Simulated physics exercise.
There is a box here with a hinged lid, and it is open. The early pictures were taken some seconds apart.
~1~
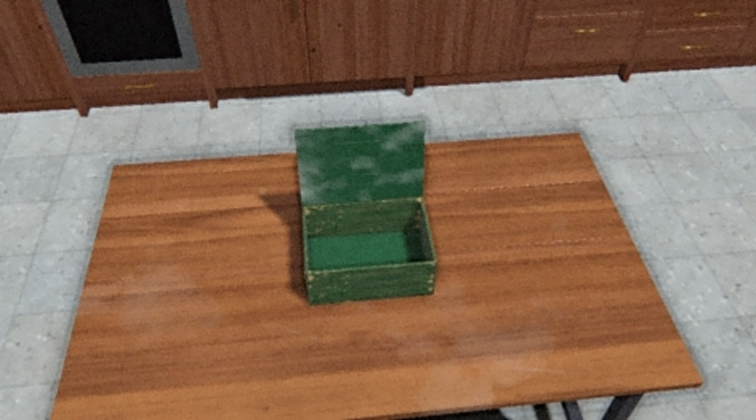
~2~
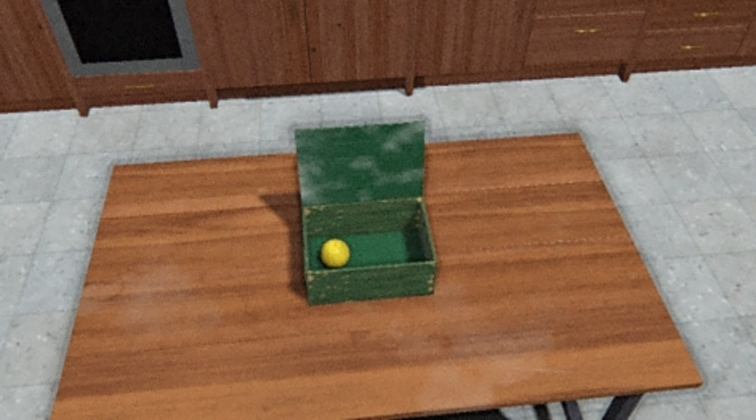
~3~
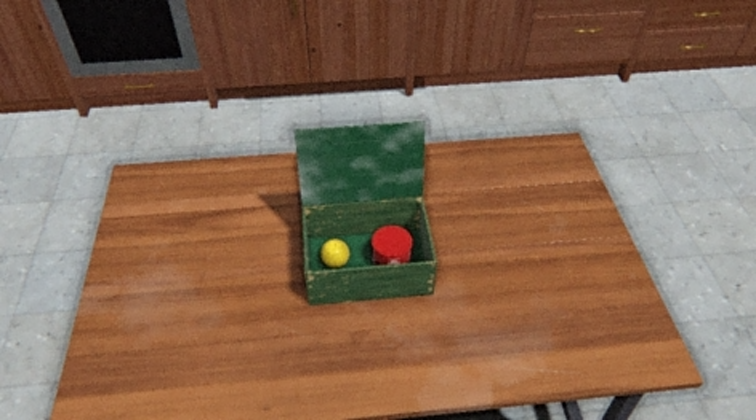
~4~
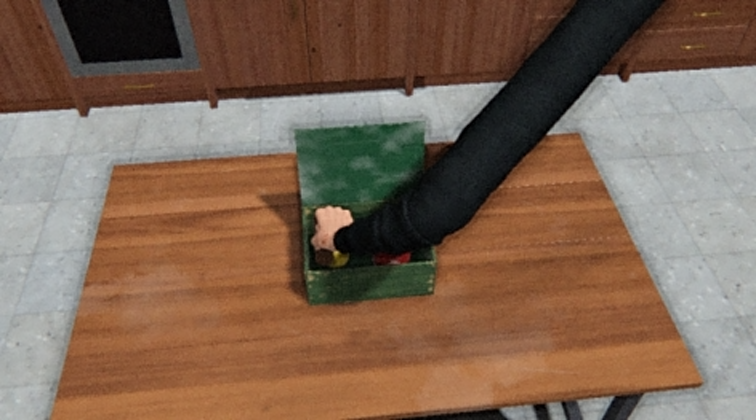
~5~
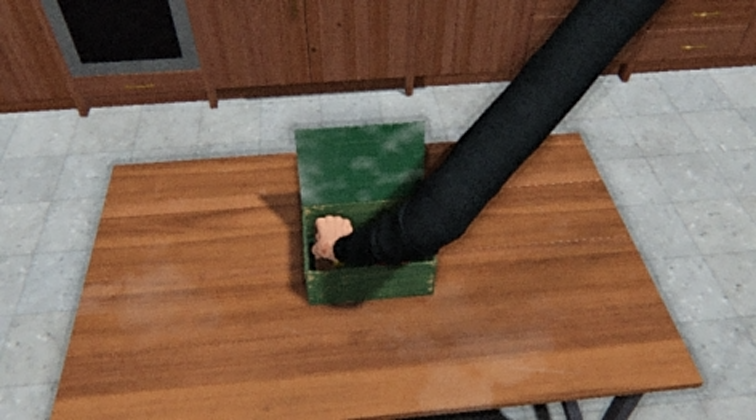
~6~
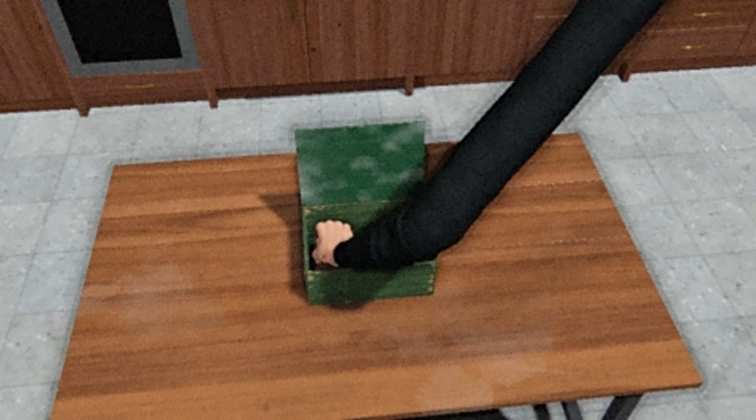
In an open green box, a yellow apple and red object appear before a hand reaches in.
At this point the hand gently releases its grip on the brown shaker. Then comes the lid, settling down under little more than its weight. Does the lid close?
Yes.
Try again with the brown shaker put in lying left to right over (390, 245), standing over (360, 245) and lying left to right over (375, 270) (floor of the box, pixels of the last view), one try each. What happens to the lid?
Results in order: Lid down, lid up, lid down.
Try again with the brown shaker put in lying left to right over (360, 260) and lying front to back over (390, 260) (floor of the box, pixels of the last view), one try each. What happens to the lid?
On the first try the lid comes fully down; on the second it comes fully down.
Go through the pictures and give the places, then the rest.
In the first frame, the last thing is not in view yet.
In the second frame, the last thing is not in view yet; yellow apple (335, 254).
In the third frame, the last thing is not in view yet; yellow apple (335, 254).
In the fourth frame, still above its spot.
In the fifth frame, still above its spot.
In the sixth frame, in place under the hand.
Then, 1.10 s past the last view, lid starting down; brown shaker displaced well along near (319, 263); yellow apple displaced about its own width.
Then, 1.80 s past the last view, lid 40° above the rim; brown shaker displaced well along near (318, 263); yellow apple displaced about its own width.
Finally, lid shut; moved from the start, yellow apple and brown shaker; red tub still in place. Final places as the last picture's camera would see them, brown shaker near (318, 263).
